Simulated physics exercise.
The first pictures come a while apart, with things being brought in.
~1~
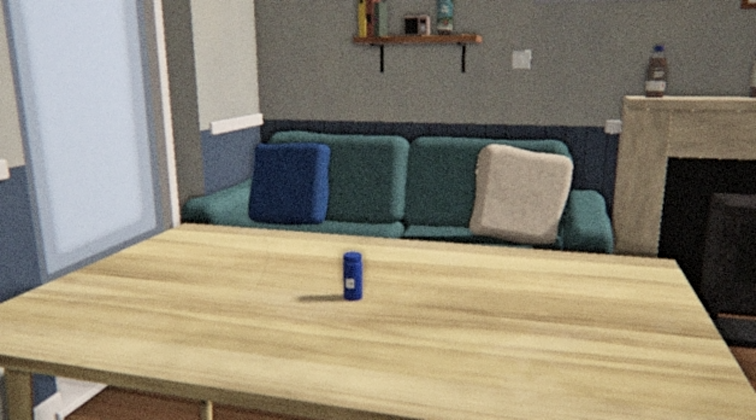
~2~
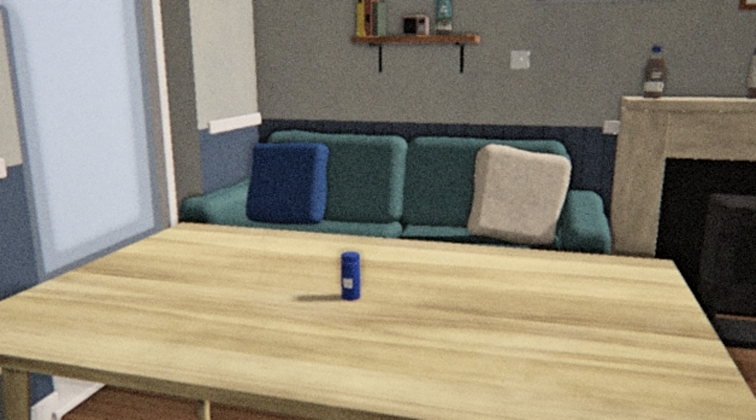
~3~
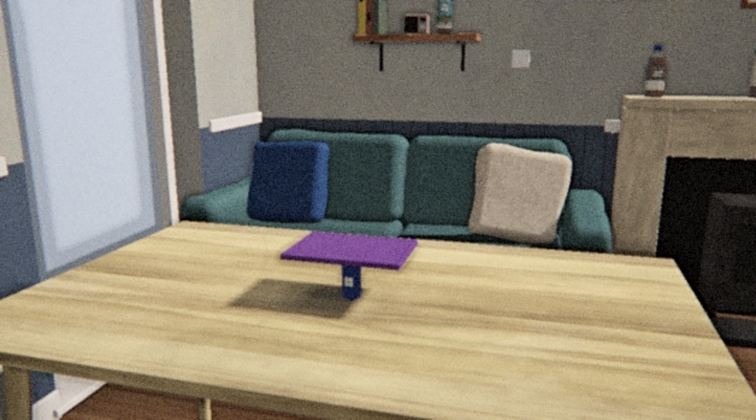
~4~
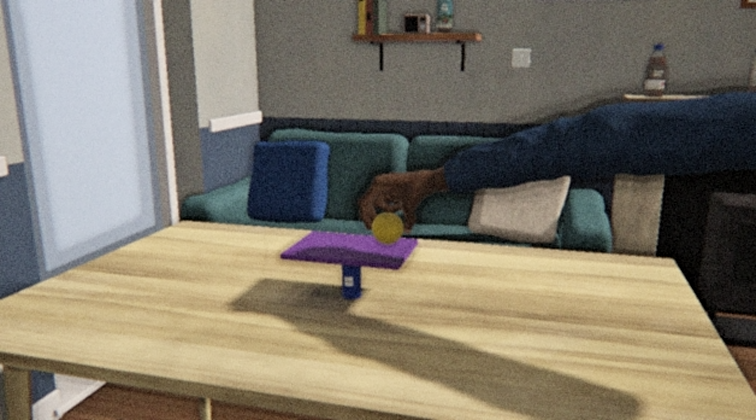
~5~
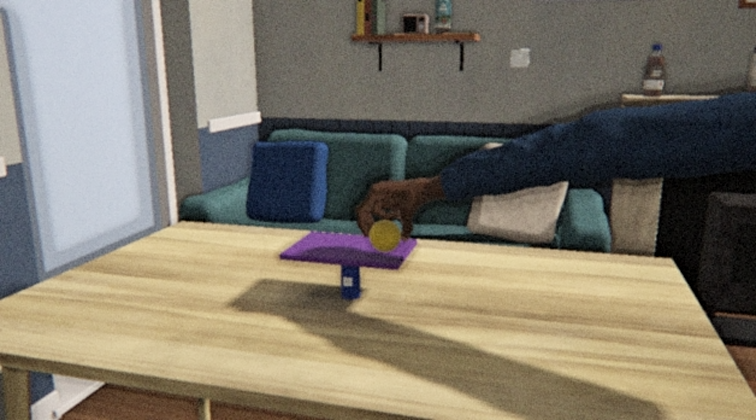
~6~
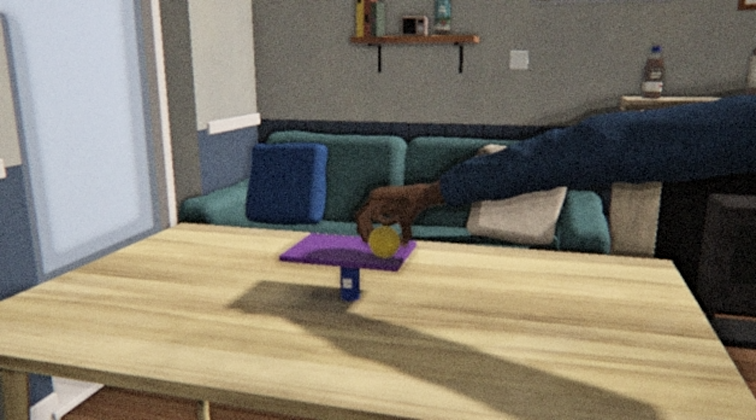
Purple lid appearing on top of a small blue container on a wooden table, then a hand lowering a yellow lemon onto its right side.
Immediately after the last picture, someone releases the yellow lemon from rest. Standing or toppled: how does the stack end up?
The stack ends up toppled.
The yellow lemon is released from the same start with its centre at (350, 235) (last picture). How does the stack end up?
Then it keeps its balance.
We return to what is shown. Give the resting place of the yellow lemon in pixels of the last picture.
About (411, 302).
Then, 0.30 s on from there, yellow lemon now fallen; purple lid turned 50° from how it was put.
Then, 0.40 s on from there, purple lid turned 62° from how it was put.
Then, 0.80 s on from there, purple lid turned 36° from how it was put; blue shaker turned 29° from how it was put.
Then, 1.00 s on from there, purple lid now fallen; blue shaker on its side.
In the end, fallen, purple lid and yellow lemon; toppled in the stack, blue shaker. At the end, from the last picture's camera, yellow lemon near (411, 302). The stack loses its balance.
